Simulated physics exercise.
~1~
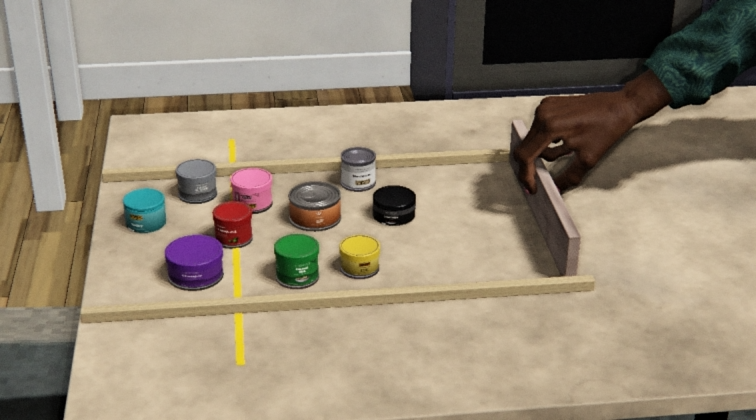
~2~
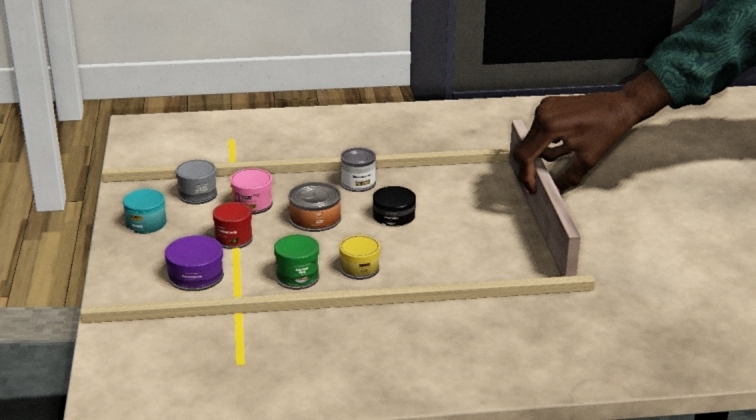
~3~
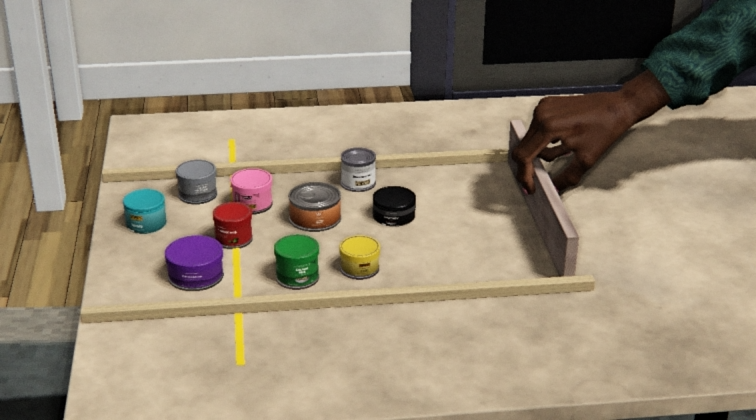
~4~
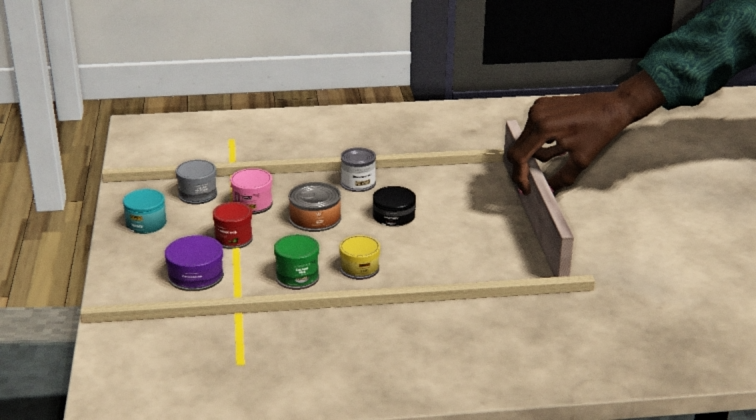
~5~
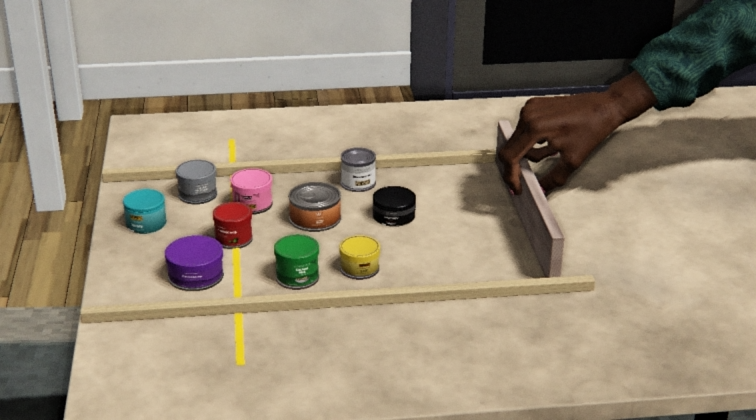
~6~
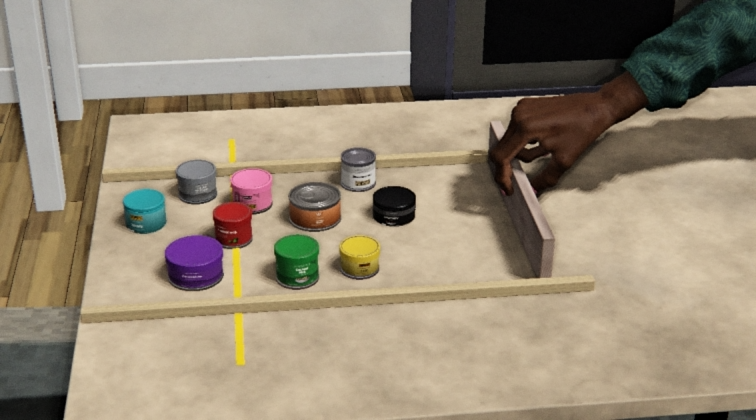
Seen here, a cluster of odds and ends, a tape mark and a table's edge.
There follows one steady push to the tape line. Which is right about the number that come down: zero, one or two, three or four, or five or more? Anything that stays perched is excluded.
The right one is zero.
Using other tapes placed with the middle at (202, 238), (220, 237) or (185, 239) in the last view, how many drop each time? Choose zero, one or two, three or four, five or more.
First one to two, then no fall at all, then one or two.
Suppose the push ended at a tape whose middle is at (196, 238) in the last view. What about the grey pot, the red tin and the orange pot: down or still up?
In short: Grey pot safe, red tin safe, orange pot safe.
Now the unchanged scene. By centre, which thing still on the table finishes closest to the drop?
That's the turquoise tub.
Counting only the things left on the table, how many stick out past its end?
The count is 0.
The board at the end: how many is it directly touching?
That number would be 5.
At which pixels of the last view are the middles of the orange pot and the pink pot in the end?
Final centres, first then second: (165, 213), (214, 192).
Early on, none off yet; turquoise tub at rest near (145, 212); purple pot at rest near (195, 263); grey pot at rest near (197, 182).
Finally, the number that fall off is zero.
